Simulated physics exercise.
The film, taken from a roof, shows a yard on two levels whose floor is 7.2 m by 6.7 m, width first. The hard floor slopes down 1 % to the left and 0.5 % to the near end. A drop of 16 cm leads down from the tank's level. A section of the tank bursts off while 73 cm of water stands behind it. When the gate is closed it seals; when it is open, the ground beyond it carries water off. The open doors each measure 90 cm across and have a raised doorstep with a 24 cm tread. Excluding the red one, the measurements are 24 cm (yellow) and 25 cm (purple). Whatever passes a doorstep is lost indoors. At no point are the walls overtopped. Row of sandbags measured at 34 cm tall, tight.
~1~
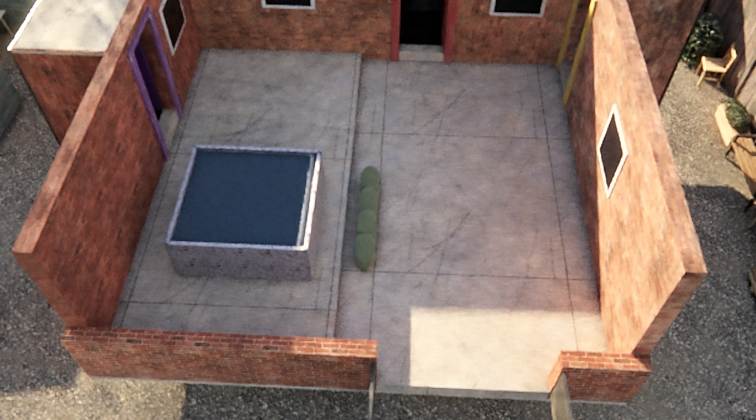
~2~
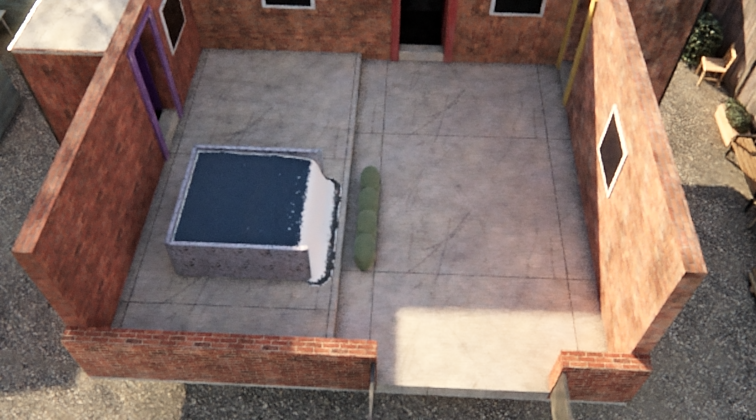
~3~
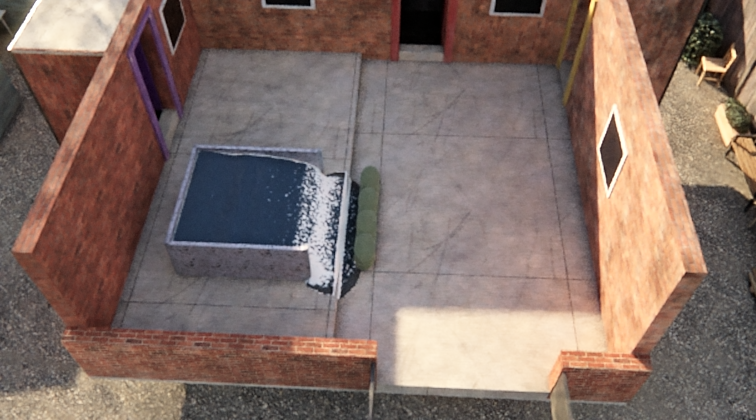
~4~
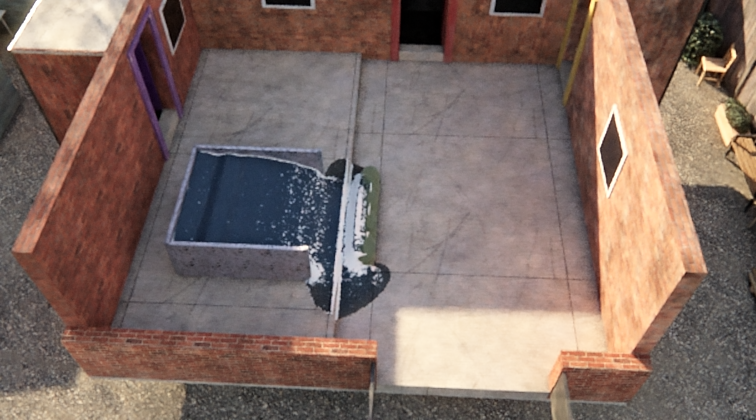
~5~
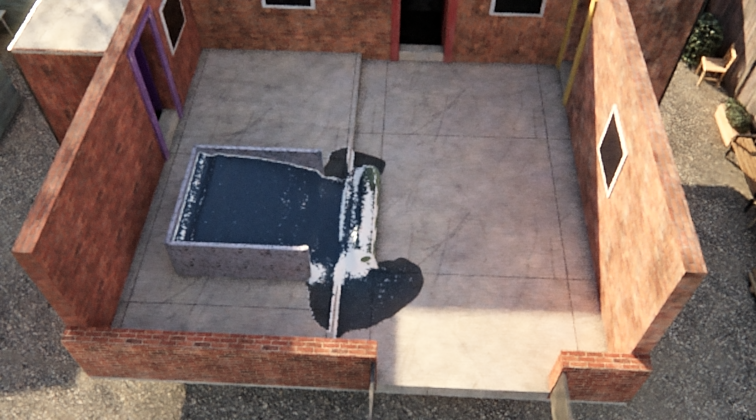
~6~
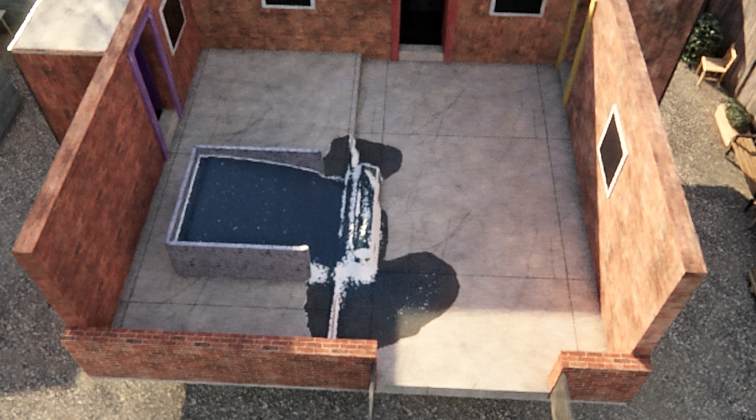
Brick-walled yard seen from above, water bursting from a raised tank's right side, washing over green sandbags and spreading across the paving.
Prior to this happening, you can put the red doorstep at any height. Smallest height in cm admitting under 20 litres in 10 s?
Roughly 13.5 centimetres.
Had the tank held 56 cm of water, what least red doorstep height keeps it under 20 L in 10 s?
Required height: Approx. 10.5 cm.
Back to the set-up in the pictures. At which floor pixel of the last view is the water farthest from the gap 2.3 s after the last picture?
Close to pixel (550, 65).
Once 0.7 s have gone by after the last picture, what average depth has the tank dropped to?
It averages close to 34 centimetres.
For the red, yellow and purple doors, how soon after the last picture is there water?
Arrival: Red 1.1 s, yellow 2.4 s, purple 7.0 s.
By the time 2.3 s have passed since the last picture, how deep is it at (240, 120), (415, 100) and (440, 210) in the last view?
Ordered as asked: 0, 3, 2 cm.
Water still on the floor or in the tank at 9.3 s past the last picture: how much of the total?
I'd say near 64 per cent is still there.
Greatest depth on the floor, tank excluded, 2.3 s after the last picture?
Around 34 centimetres.
Then, 0.7 s after the last picture water covers 35 % of the floor, deepest (62 cm) near (356, 233); it has not reached the red door.
Then, 2.3 s after the last picture water covers 65 % of the floor, deepest (34 cm) near (356, 233); 17 cm at the red door, 0 litres in over its 21 cm doorstep.
Then, 9.3 s after the last picture water covers 65 % of the floor, deepest (14 cm) near (357, 367); 7 cm at the red door, 0 litres in over its 21 cm doorstep.
At the red door as built, the water peaked near 20 cm, 1.9 s after the last picture.
Run again over the same 10 s with other heights there, 35 litres in over 11.5 cm, 10 litres over 15.5 cm. The limit of 20 litres is kept from about 13.5 cm up.
